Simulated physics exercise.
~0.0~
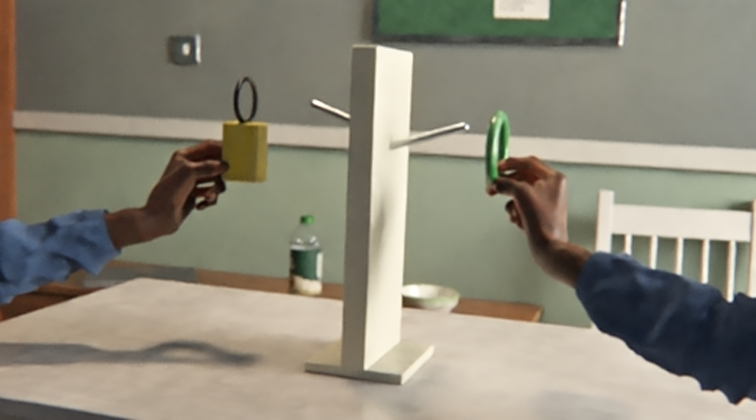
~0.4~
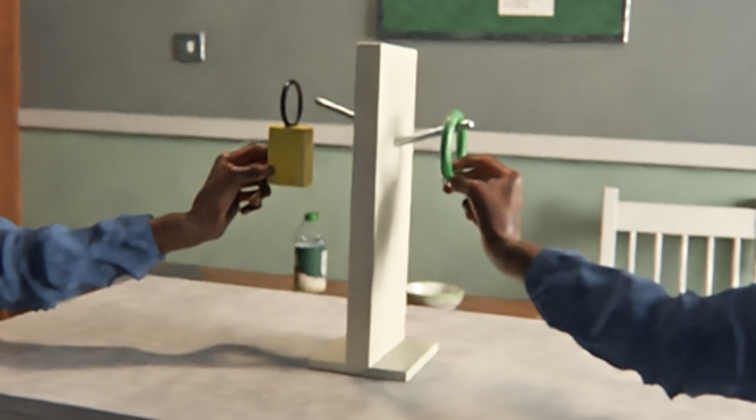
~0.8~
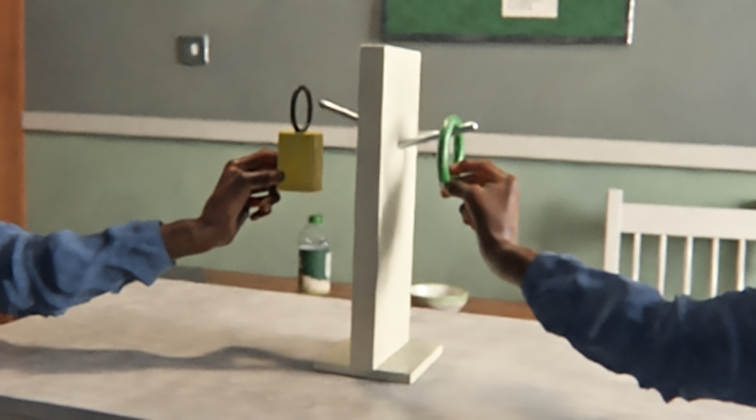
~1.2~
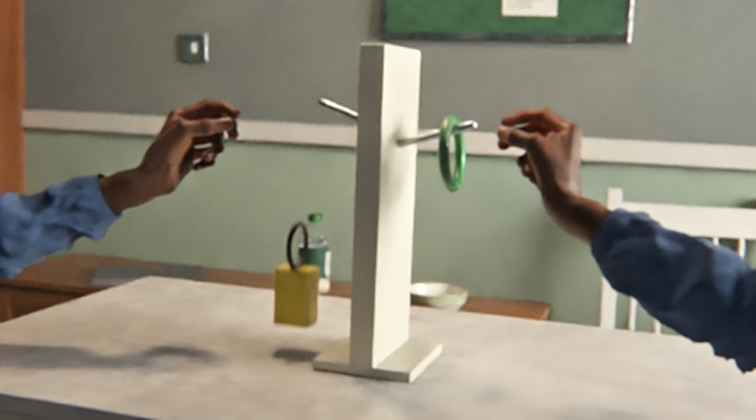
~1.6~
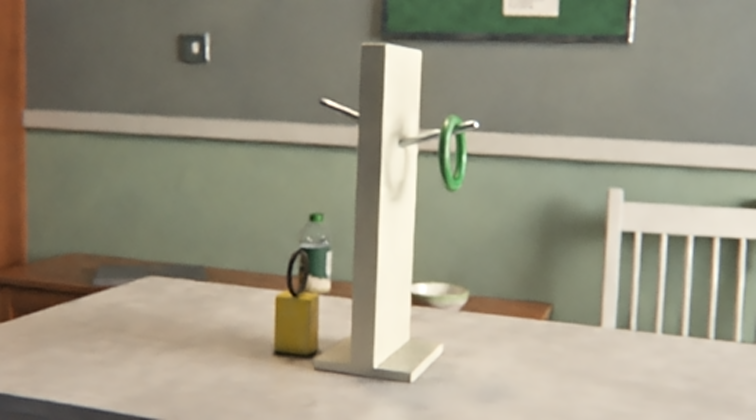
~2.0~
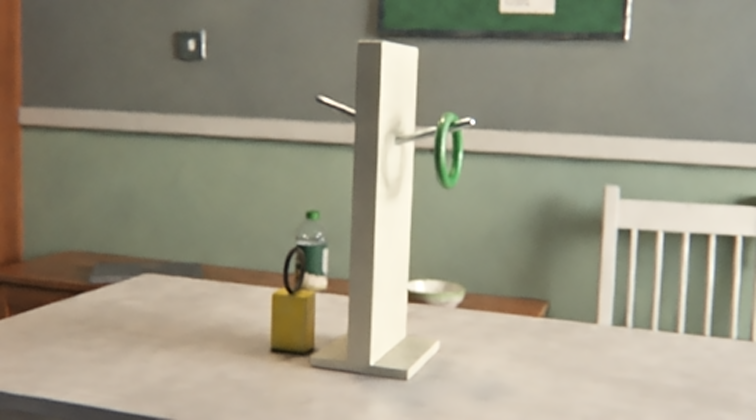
At the start, two hands in blue sleeves reach in from either side of a pale upright stand with two metal pegs, the left holding a yellow block-like pouch topped with a dark ring, the right a green ring. Both hands move inward, bringing the pouch near the left peg and the green ring over the right one. The hands then let go and draw back. The green ring stays hanging on its peg, while the yellow pouch drops. It lands upright on the table beside the stand's base, and both things remain still, with the hands gone from view.
